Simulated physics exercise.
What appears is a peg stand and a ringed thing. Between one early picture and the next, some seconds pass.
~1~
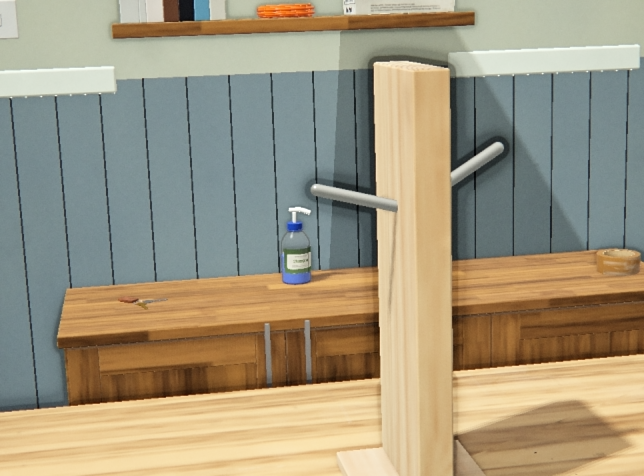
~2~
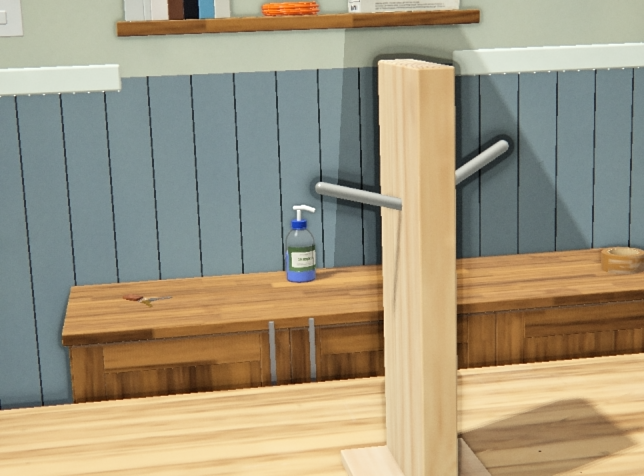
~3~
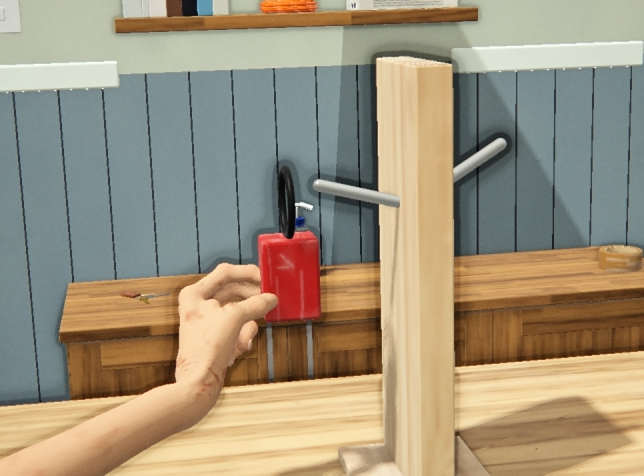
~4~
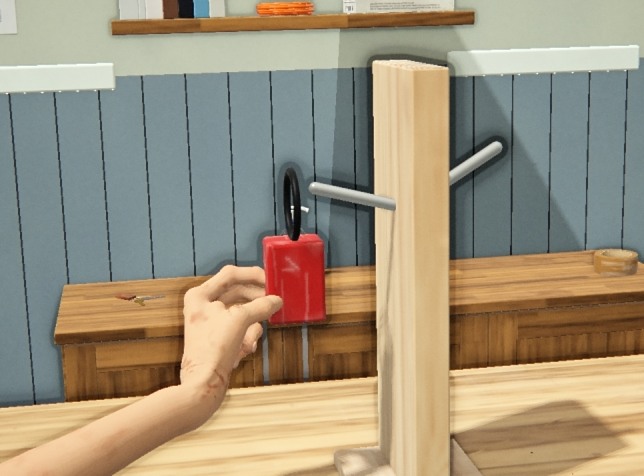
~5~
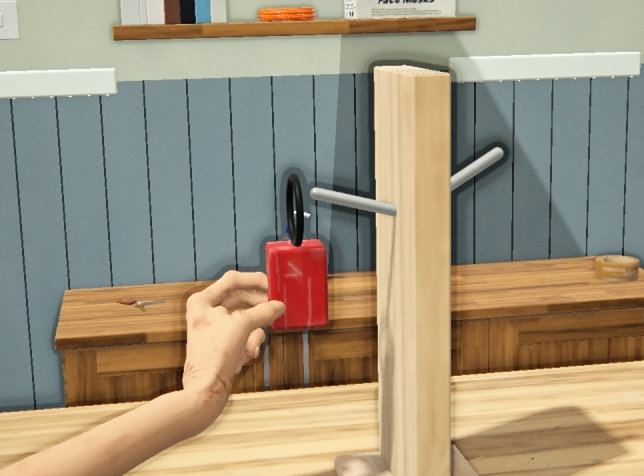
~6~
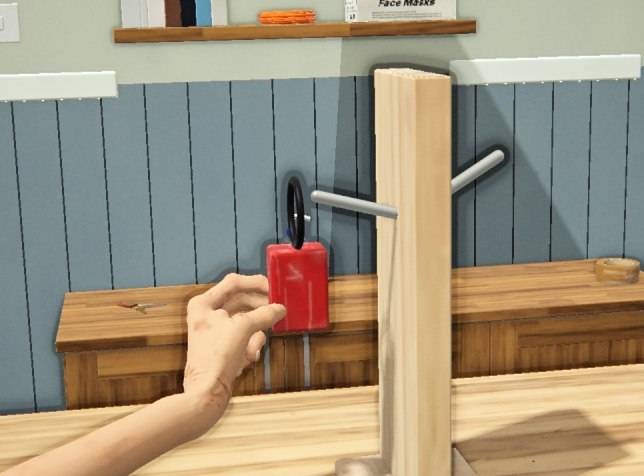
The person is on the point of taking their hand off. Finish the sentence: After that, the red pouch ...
After that, the red pouch has fallen.
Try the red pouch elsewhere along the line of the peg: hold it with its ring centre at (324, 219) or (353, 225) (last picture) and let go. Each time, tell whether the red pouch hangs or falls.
Log, two runs: Is held fast / is held fast.
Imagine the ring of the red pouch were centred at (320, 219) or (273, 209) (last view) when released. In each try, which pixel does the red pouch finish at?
Resting at (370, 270) and (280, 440).
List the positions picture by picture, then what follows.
In the first picture, peg stand (408, 284).
In the second picture, peg stand (412, 283).
In the third picture, still on the way; red pouch (289, 242); peg stand (410, 280).
In the fourth picture, still on the way; red pouch (293, 244); peg stand (406, 283).
In the fifth picture, still on the way; red pouch (295, 249); peg stand (407, 289).
In the sixth picture, in place, still held; red pouch (297, 252); peg stand (407, 292).
Then, 0.14 s later than the last frame, red pouch shifted about its own width near (299, 301).
Then, 0.20 s later than the last frame, red pouch dropping near (301, 375).
When it is over, the red pouch drops to the table, near (303, 439).
